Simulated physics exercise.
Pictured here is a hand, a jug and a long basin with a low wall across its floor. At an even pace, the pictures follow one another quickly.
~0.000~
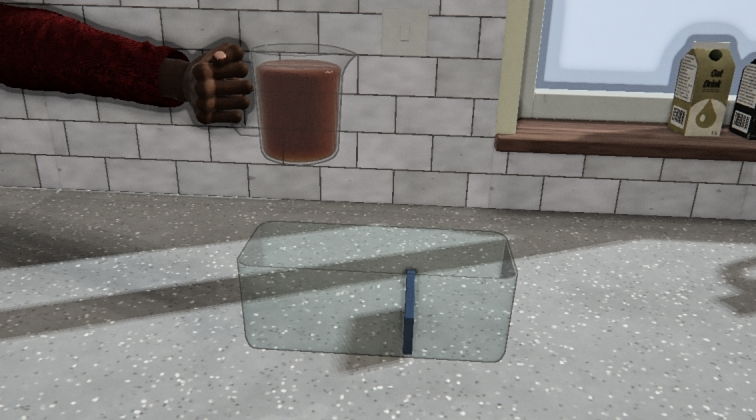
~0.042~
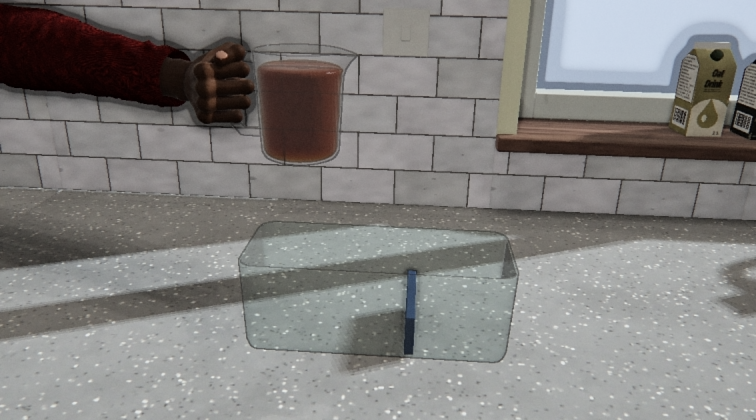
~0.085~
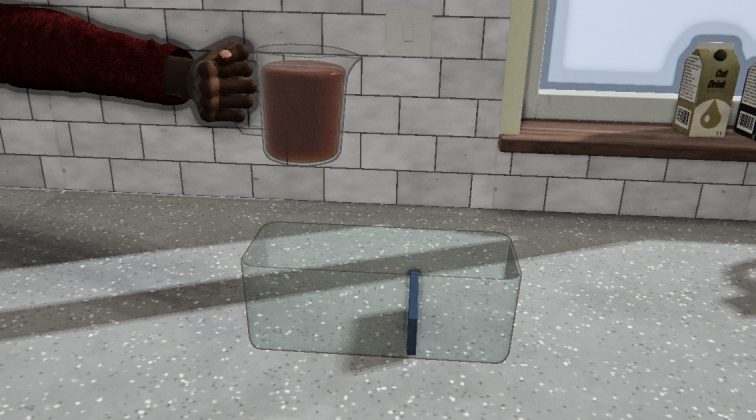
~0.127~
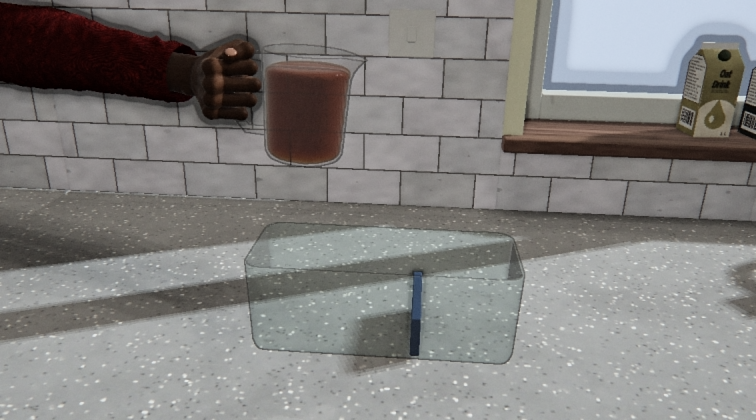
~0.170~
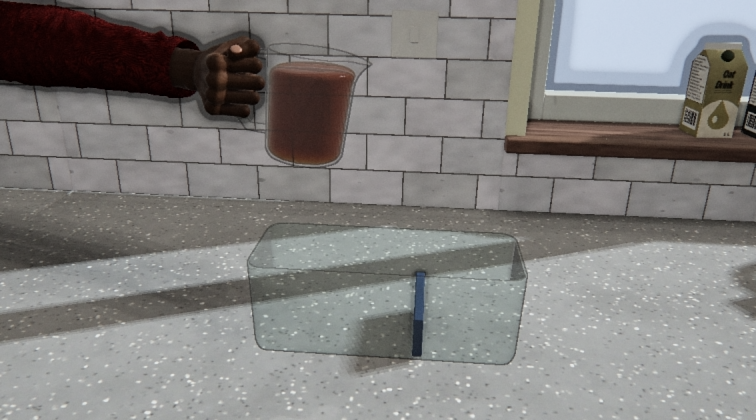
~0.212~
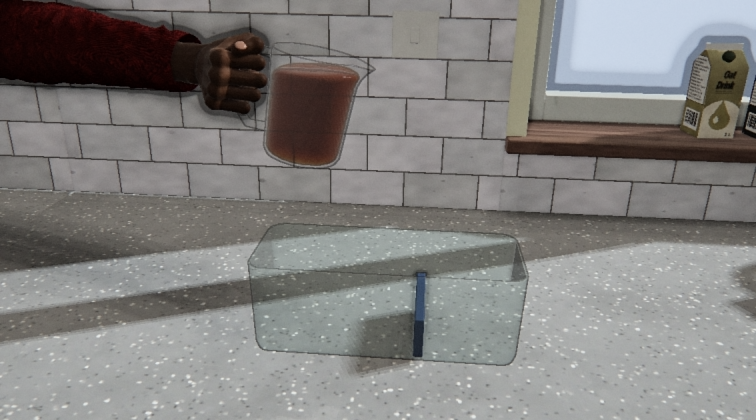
A hand slowly tilts a jug of reddish-brown liquid rightward above a clear basin.
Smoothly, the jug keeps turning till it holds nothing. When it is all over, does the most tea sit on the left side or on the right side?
On the right side.
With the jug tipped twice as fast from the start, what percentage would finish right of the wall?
Something like 60 in a hundred.
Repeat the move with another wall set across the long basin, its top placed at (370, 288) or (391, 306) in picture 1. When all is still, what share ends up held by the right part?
That'd be about 95 percent for the first and about 85 percent for the other.
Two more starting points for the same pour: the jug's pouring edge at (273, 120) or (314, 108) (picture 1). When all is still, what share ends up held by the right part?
It works out to around 0 % and then around 5 %.
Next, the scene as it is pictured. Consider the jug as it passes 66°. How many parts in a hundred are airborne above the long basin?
Roughly 15 %.
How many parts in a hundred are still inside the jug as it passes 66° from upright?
80 per cent, approximately.
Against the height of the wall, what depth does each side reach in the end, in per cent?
Left: About 10; right: About 70.
Then, 0.60 s in, the tilt is 66° and 82 per cent is still to pour, 0 is left of the wall and 2 right of it.
Then, 0.89 s in, the tilt is 98° and 31 per cent is still to pour, 2 is left of the wall and 41 right of it.
Then, 1.19 s in, the tilt is 102° and 4 per cent is still to pour, 18 is left of the wall and 72 right of it.
Then, 1.51 s in, the tilt is 102° and 0 per cent is still to pour, 26 is left of the wall and 73 right of it.
Finally, 26 per cent lies left of the wall, 73 right of it and 1 outside.
